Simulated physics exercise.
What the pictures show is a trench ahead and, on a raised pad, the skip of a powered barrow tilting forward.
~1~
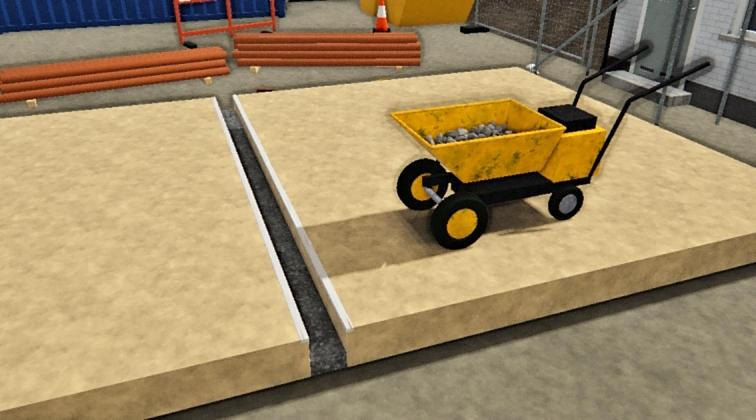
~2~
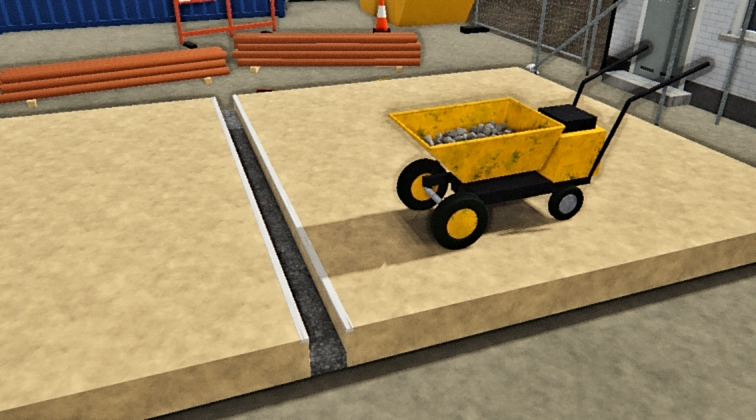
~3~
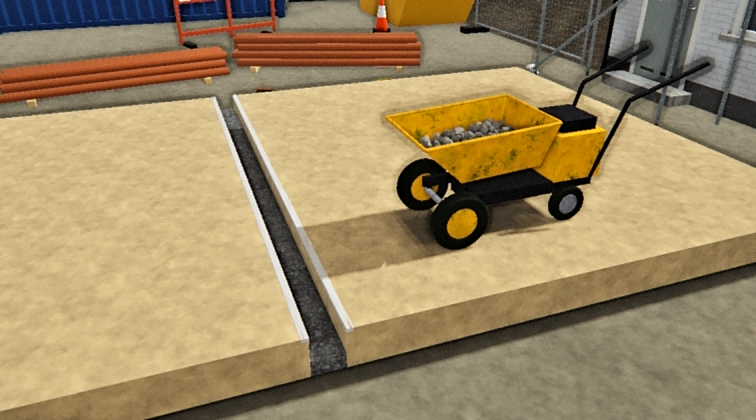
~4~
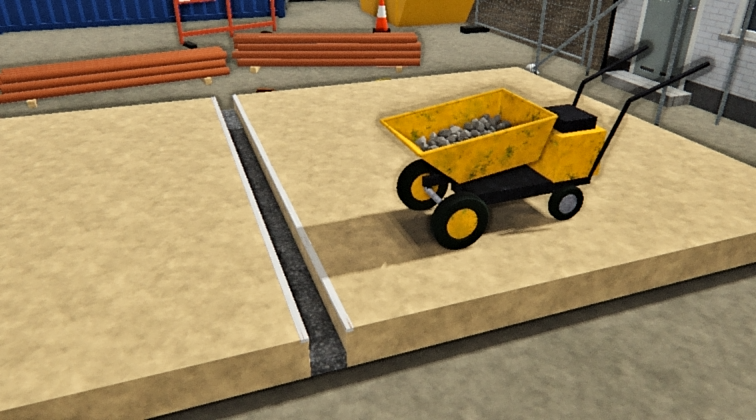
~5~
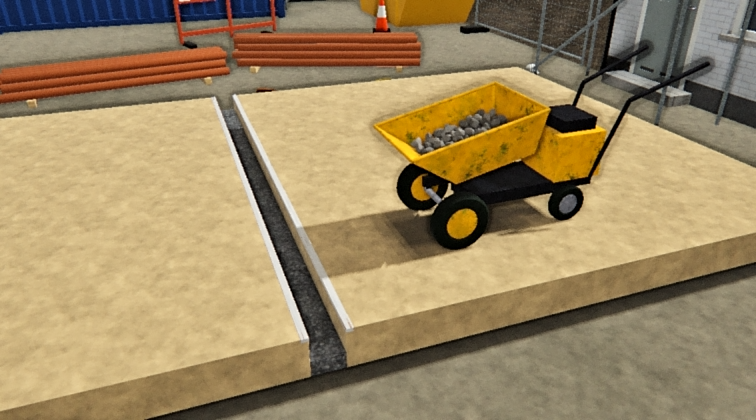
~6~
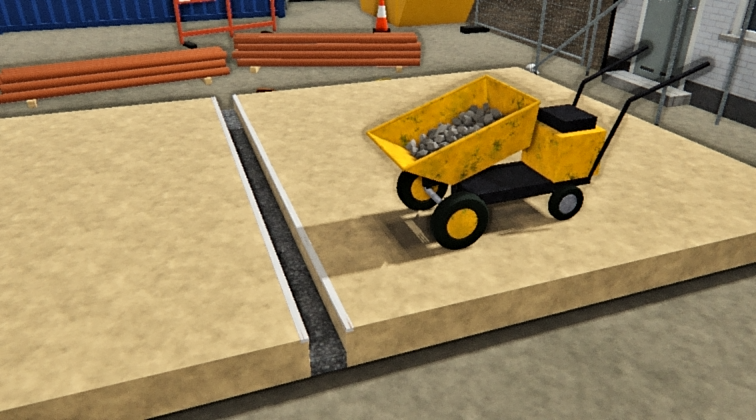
The footage shows a yellow powered barrow loaded with broken stones standing on a raised pad beside a narrow trench; its skip sits level at first, then gradually tilts forward to the left while the wheels stay still.
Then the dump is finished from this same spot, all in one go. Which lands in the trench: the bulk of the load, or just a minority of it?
Below half.
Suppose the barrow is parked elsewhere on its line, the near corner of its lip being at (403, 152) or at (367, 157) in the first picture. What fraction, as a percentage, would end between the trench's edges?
60 % and 60 %.
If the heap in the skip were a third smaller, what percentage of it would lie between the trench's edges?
Close to 20 in a hundred.
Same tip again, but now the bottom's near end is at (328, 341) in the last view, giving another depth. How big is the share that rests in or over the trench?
Estimate: Approx. 20 in a hundred.
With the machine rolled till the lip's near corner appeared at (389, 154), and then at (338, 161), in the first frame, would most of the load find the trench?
Well, the first try gives the bigger portion, and the second gives a smaller portion.
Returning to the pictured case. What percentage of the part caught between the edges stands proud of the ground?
Estimate: Near 0 in a hundred.
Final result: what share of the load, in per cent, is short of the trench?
Result: Some 35 % of the load.
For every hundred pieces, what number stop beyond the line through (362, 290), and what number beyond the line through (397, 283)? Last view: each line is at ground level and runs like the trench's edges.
Result, first then second: 50 %, 70 %.
Just after the last frame, skip tipped steeply; every one in the skip.
A moment on, skip tipped right over; roughly two thirds in the skip; roughly a third short of the trench; just a few in or heaped over the trench.
Further on, skip tipped right over; roughly a third in the skip; roughly a third short of the trench; roughly a quarter in or heaped over the trench; just a few beyond it.
When it is over, skip tipped right over; roughly a third in the skip; roughly a third short of the trench; roughly a quarter in or heaped over the trench; just a few beyond it.
